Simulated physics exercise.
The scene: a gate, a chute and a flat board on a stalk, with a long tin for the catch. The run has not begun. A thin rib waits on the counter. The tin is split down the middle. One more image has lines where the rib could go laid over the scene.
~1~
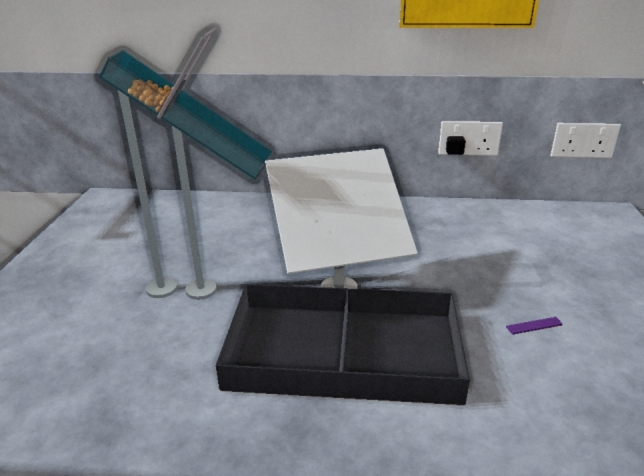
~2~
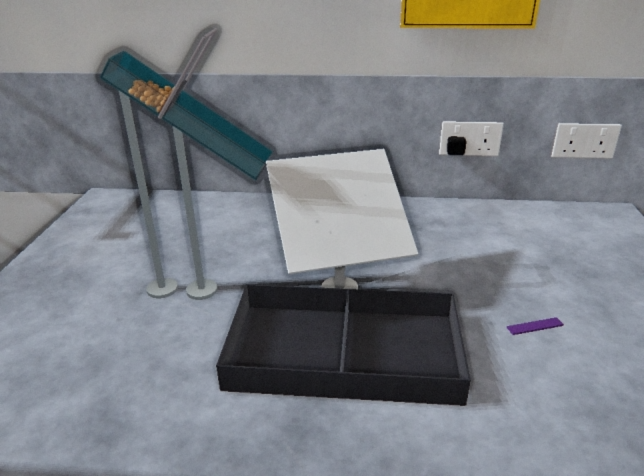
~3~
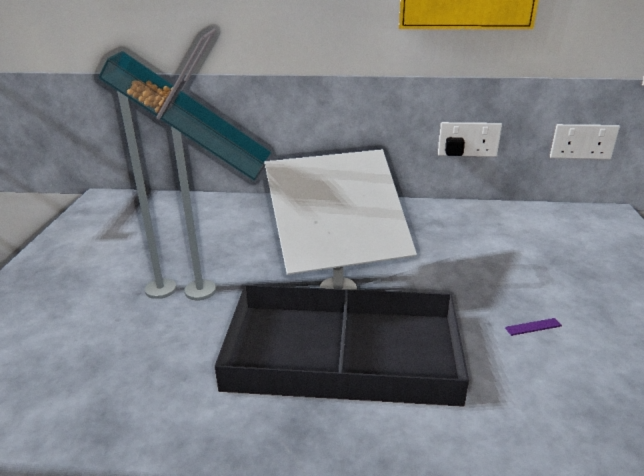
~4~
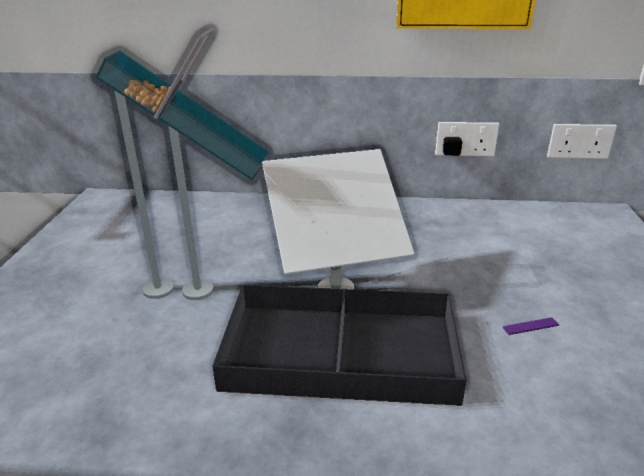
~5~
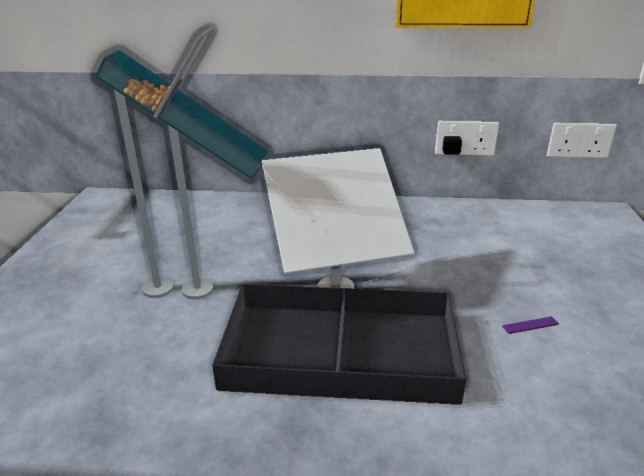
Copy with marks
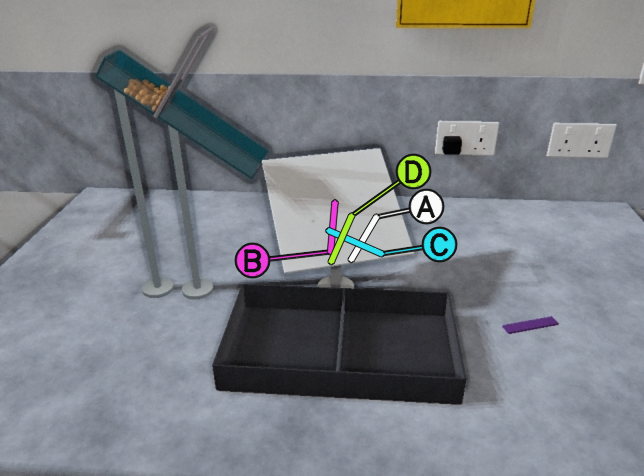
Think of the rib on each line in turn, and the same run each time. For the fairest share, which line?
I would pick line A.
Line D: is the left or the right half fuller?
More lands on the left.
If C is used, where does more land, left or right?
More lands on the right.
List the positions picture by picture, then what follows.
Load behind the gate at (153, 92), round wooden beads; lip of the chute at (259, 173), sloping fairly steeply, in the first frame.
Middle of the board at (340, 206), tilted fairly steeply; middle of its low edge at (355, 263); of its high edge at (327, 155), in the second frame.
Front corners of the tin at (215, 366) and (468, 380); front end of its middle wall at (339, 373); gate still shut at (178, 89), in the third frame.
Middle of the load at (150, 92); lip at (256, 173), in the fourth frame.
Middle of the load at (149, 92); lip at (255, 173), in the fifth frame.
On the marked copy, line A from (376, 217) to (351, 259); line B from (334, 202) to (330, 251); line C from (328, 230) to (381, 253); line D from (351, 216) to (331, 261).
If A is chosen, of what is caught, about half in the left half, about half in the right.
If B is chosen, of what is caught, most in the left half, about a quarter in the right.
If C is chosen, of what is caught, a small part in the left half, most in the right.
If D is chosen, of what is caught, most in the left half, a small part in the right.
